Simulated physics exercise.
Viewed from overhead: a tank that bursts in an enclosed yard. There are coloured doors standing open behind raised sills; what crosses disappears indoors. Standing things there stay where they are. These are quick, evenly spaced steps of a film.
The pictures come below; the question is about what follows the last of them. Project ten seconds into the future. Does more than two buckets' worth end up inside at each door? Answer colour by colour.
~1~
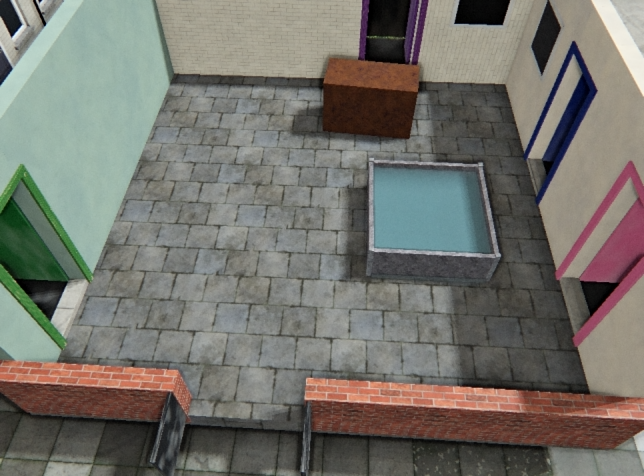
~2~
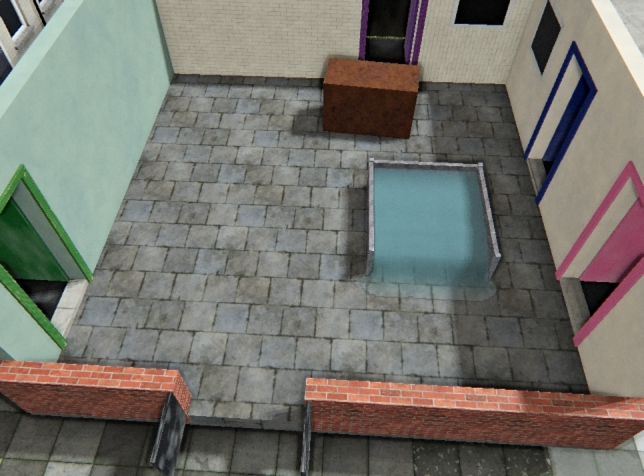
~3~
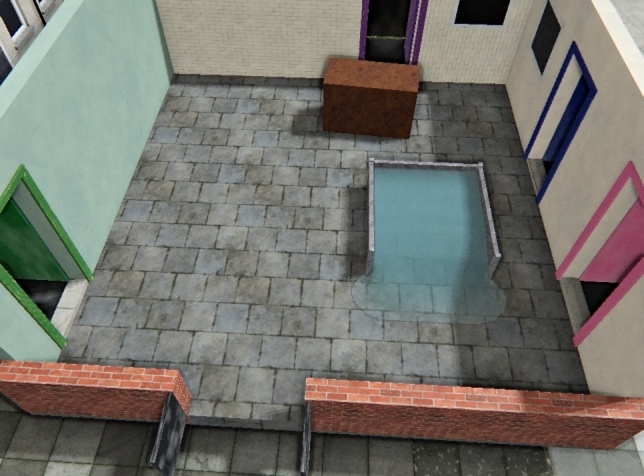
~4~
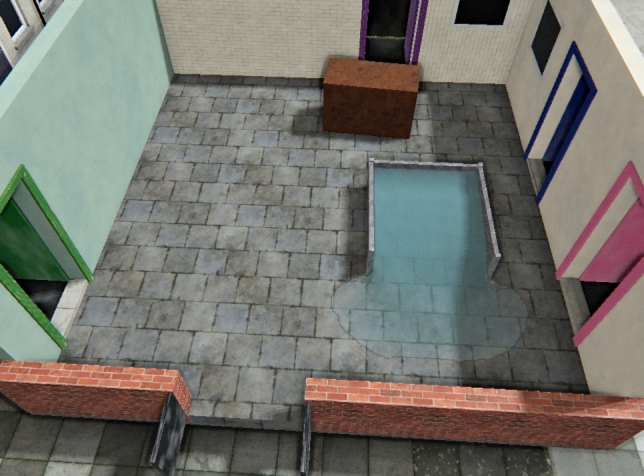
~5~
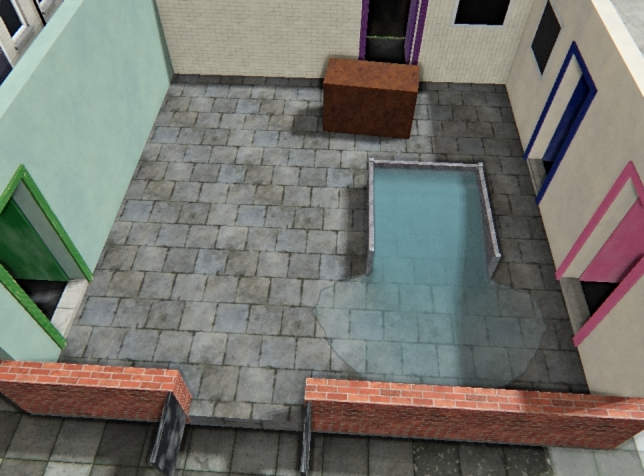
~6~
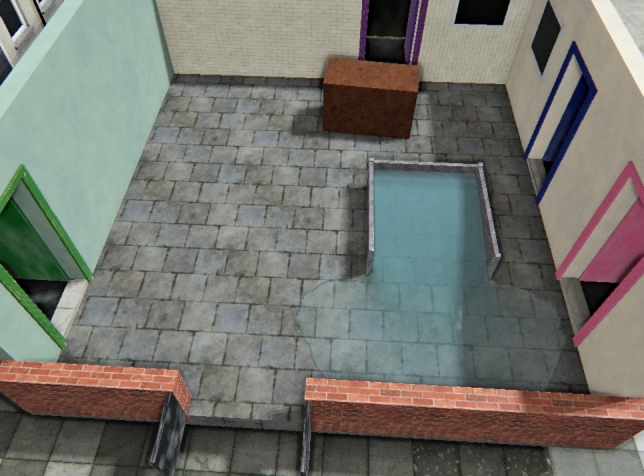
My prediction: The pink door stays inside what's allowed there; the green door stays inside what's allowed there; the purple door stays inside what's allowed there; the blue door stays inside what's allowed there.
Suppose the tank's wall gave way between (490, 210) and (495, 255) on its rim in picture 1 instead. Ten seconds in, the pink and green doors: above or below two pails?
In that setup the pink door runs over the limit, but the green door keeps within bounds.
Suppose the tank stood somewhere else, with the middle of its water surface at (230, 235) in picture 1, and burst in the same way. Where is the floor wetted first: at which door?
The one in green.
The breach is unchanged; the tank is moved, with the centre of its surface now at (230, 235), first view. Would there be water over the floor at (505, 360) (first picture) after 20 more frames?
Looks like it's drenched by then.
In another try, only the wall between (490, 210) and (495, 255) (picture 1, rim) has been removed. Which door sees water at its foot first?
Answer - the door marked pink.
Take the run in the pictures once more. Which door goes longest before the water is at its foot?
The purple one.
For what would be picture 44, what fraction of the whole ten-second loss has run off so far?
My figure: 80 percent.
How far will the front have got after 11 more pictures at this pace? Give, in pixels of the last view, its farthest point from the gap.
Pixel estimate: (150, 392).
A moment on, water covers 15 % of the floor; the pink door wet at the sill, nothing in, the green door not reached, the purple door not reached, the blue door not reached.
Next, water covers 20 % of the floor; the pink door wet at the sill, nothing in, the green door not reached, the purple door not reached, the blue door not reached.
Then, water covers 35 % of the floor; the pink door wet at the sill, nothing in, the green door wet at the sill, nothing in, the purple door not reached, the blue door wet at the sill, nothing in.
Later, water covers 60 % of the floor; the pink door under two buckets in, the green door under two buckets in, the purple door wet at the sill, nothing in, the blue door wet at the sill, nothing in.
In the end, water covers 80 % of the floor; the pink door under two buckets in, the green door under two buckets in, the purple door wet at the sill, nothing in, the blue door wet at the sill, nothing in.
